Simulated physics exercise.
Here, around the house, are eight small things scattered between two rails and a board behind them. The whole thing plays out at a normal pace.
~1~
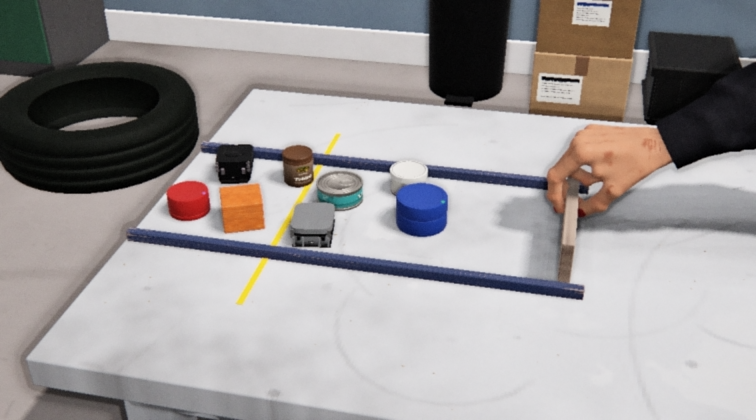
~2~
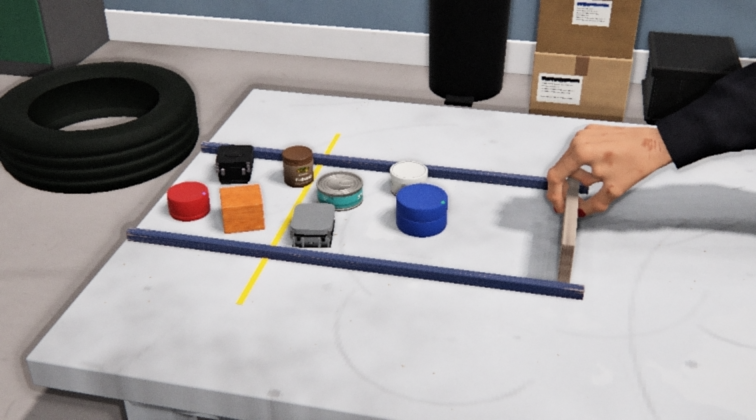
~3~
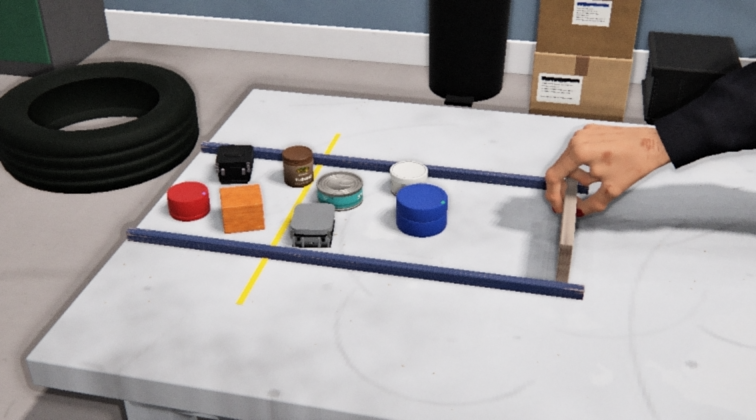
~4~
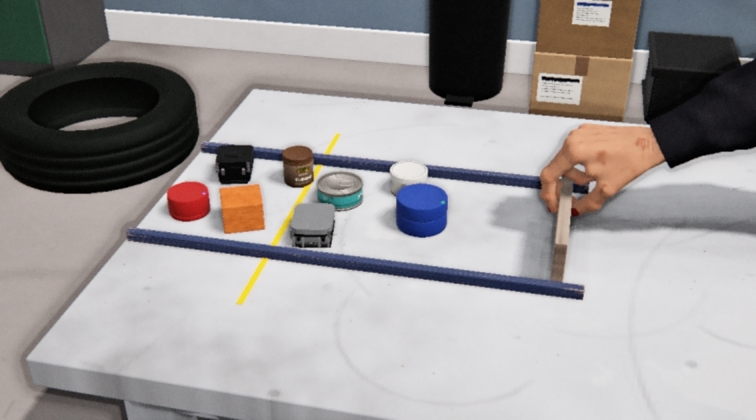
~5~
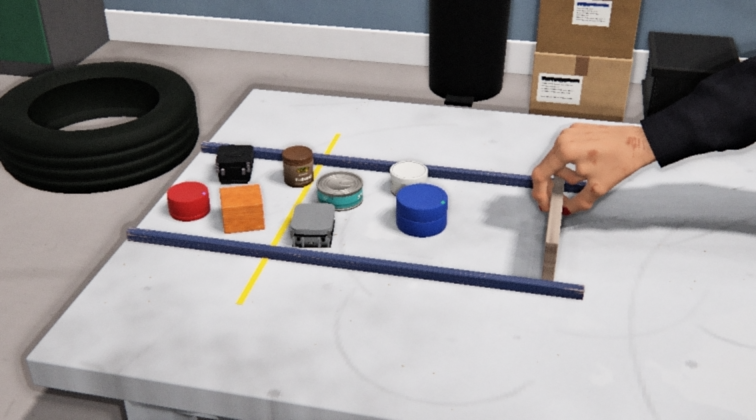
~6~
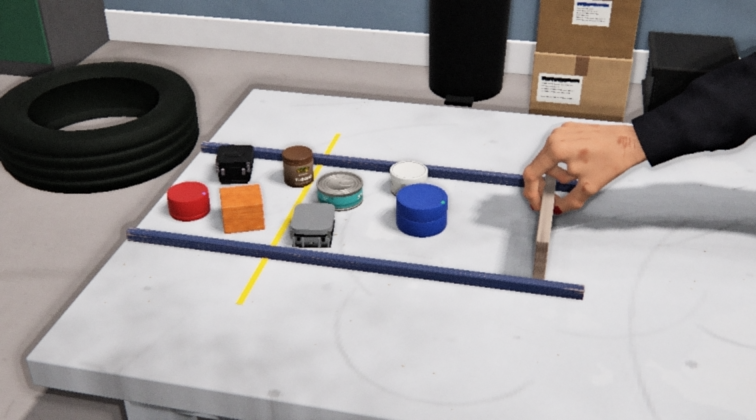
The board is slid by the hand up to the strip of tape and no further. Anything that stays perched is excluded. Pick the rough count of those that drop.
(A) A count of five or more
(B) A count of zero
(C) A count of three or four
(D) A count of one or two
Answer: B.
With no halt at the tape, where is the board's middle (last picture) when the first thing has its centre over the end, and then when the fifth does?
(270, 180), then (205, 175).
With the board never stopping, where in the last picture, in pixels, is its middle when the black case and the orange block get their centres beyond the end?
The middle is at (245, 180) when it's the black case, and at (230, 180) when it's the orange block.
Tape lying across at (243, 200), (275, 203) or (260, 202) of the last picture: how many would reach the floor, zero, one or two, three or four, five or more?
In order: 1 or 2, none at all, either one or two.
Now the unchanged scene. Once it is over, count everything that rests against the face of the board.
At rest, 3 are in contact.
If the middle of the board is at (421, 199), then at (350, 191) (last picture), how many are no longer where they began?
One spot: 1. Other spot: 5.
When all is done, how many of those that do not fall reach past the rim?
Things overhanging at the end: 0.
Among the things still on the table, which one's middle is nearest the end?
Foremost: The red lid.
A little later, none off yet; red lid at rest near (189, 201); black case at rest near (236, 165); orange block at rest near (242, 208).
When it is over, the number that fall off is zero.
